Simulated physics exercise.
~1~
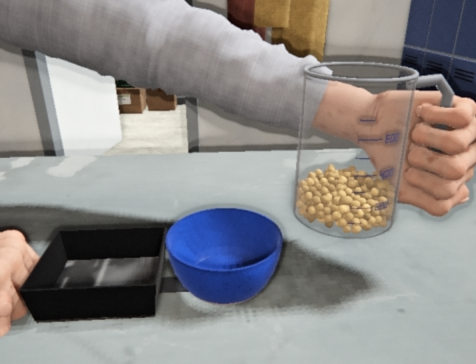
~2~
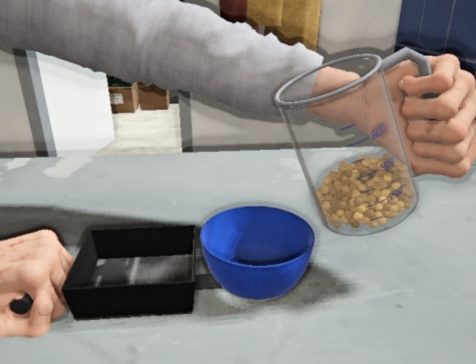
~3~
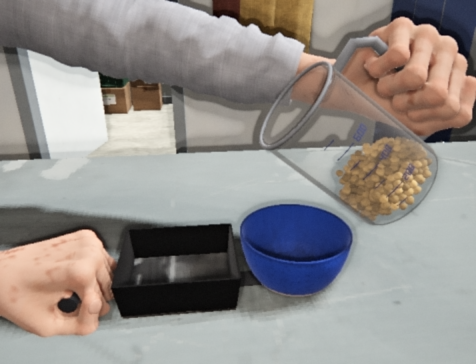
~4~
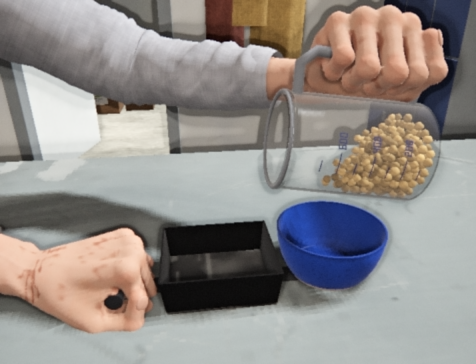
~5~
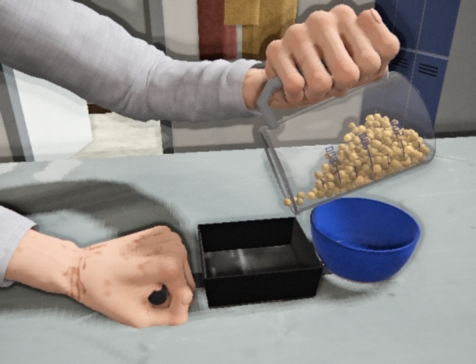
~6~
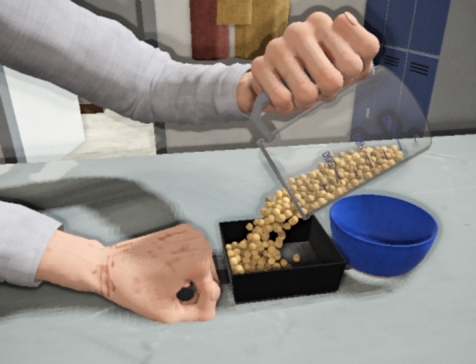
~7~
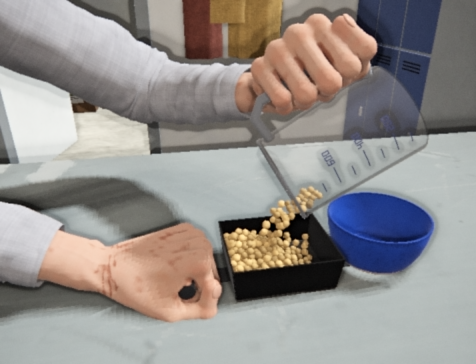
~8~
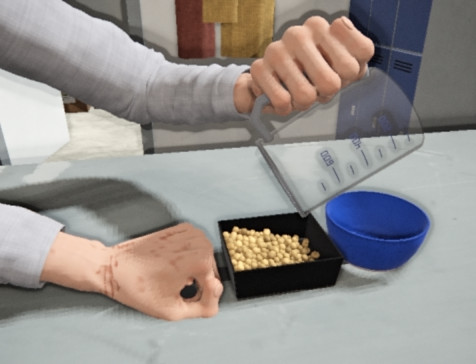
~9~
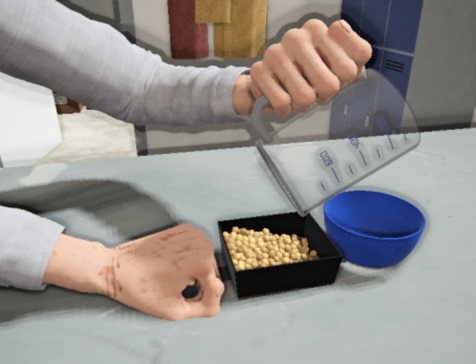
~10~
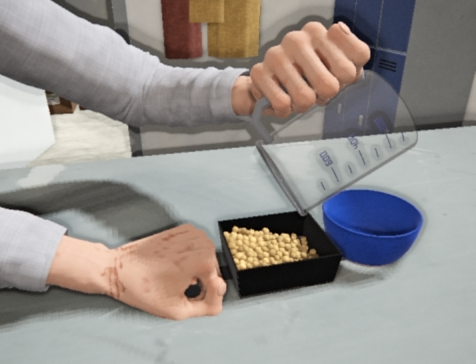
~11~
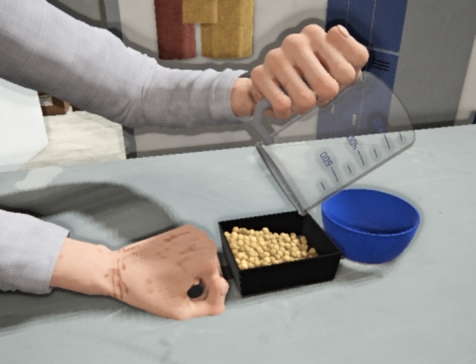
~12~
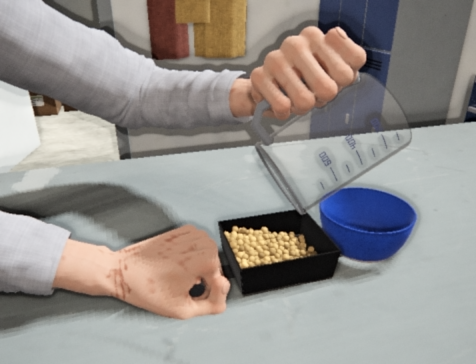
Chickpeas pouring from a tilting clear jug into a black tin as a hand slides it right, the blue bowl staying empty.
